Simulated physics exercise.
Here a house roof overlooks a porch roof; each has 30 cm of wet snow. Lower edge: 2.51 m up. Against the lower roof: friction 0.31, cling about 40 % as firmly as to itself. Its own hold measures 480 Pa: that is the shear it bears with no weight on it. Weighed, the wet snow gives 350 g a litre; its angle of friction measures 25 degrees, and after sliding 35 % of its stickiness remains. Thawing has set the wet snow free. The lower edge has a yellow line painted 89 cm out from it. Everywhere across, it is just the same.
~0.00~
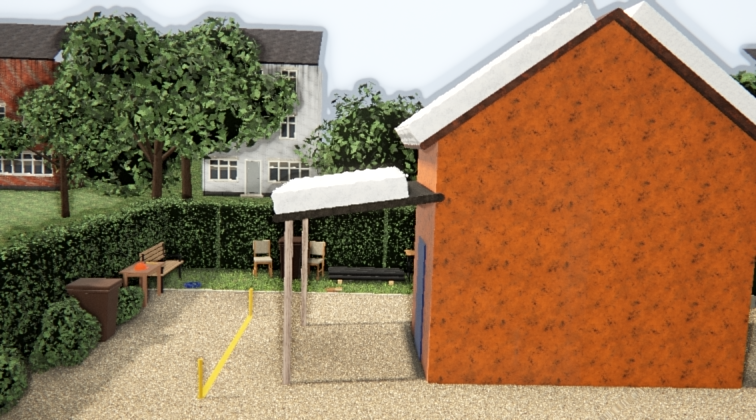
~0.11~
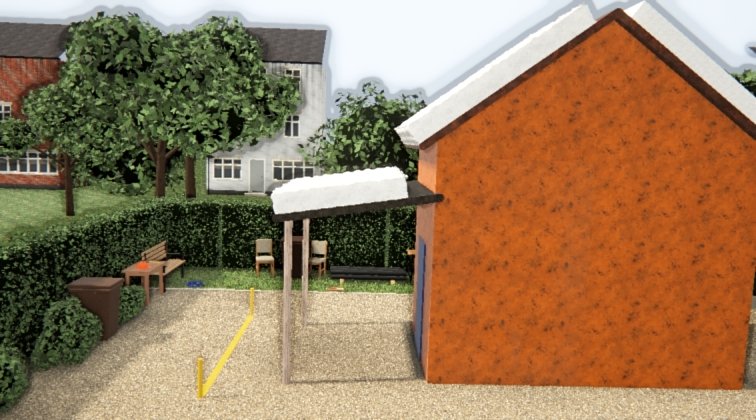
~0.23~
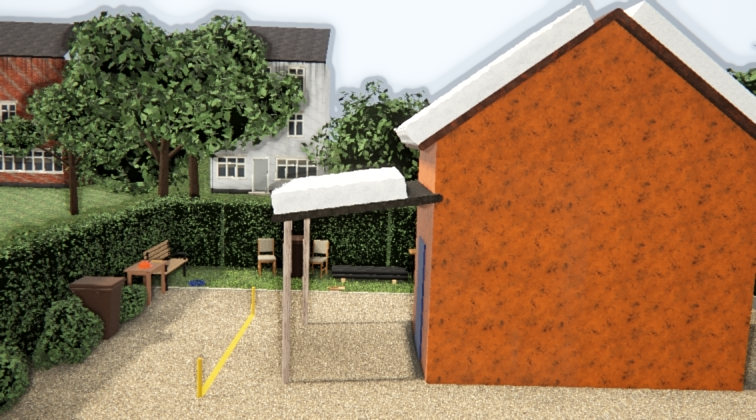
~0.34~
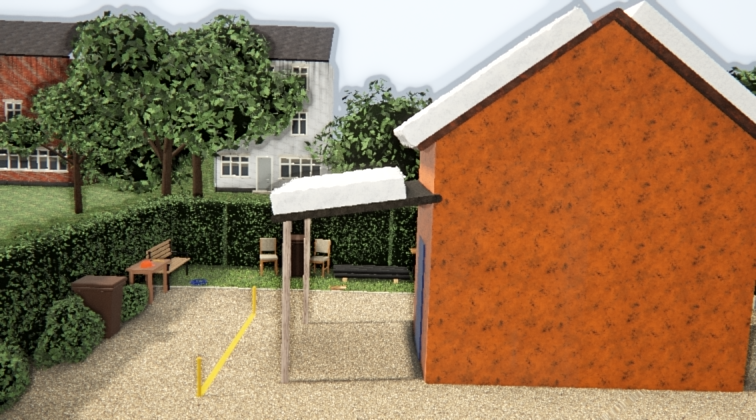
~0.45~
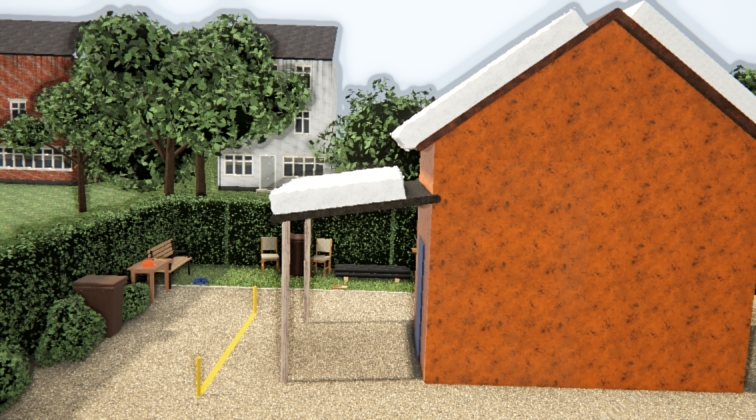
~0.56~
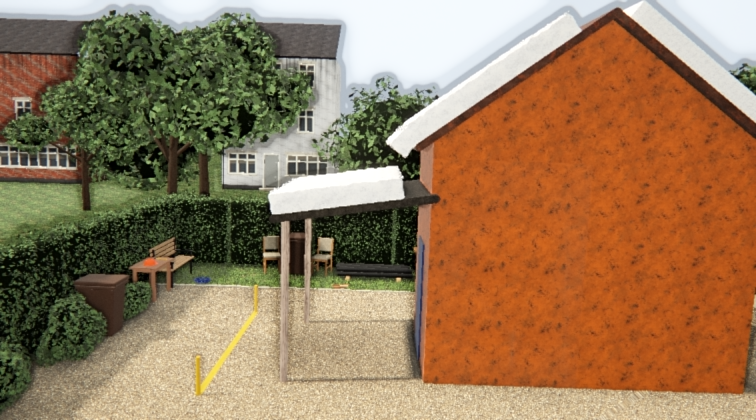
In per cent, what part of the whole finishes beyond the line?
I would say some 4 percent of the snow lies beyond it.
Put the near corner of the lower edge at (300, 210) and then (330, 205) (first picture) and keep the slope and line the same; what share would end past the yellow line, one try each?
10 %, then 20 %.
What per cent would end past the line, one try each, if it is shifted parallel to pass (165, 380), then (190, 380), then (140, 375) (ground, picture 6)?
About 0 %, 1 %, 0 %.
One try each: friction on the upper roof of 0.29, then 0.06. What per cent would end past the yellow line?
About 25 % in the first try and about 45 % in the second.
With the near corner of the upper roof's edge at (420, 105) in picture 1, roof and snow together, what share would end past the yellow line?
About 35 per cent.
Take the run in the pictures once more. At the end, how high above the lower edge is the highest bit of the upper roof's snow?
Roughly 1.2 m.
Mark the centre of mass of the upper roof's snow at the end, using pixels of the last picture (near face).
Roughly at (349, 196).
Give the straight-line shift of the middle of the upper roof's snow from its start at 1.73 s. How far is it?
It is around 1.8 m from where it started.
After 1.10 s, none is below the lower edge and 0 % is past the line.
After 1.73 s, none is below the lower edge and 0 % is past the line.
After 2.37 s, none is below the lower edge and 0 % is past the line.
After 3.00 s, 8 % is below the lower edge and 0 % is past the line.
After 4.60 s, at the end, 18 % is below the lower edge and 4 % is past the line.
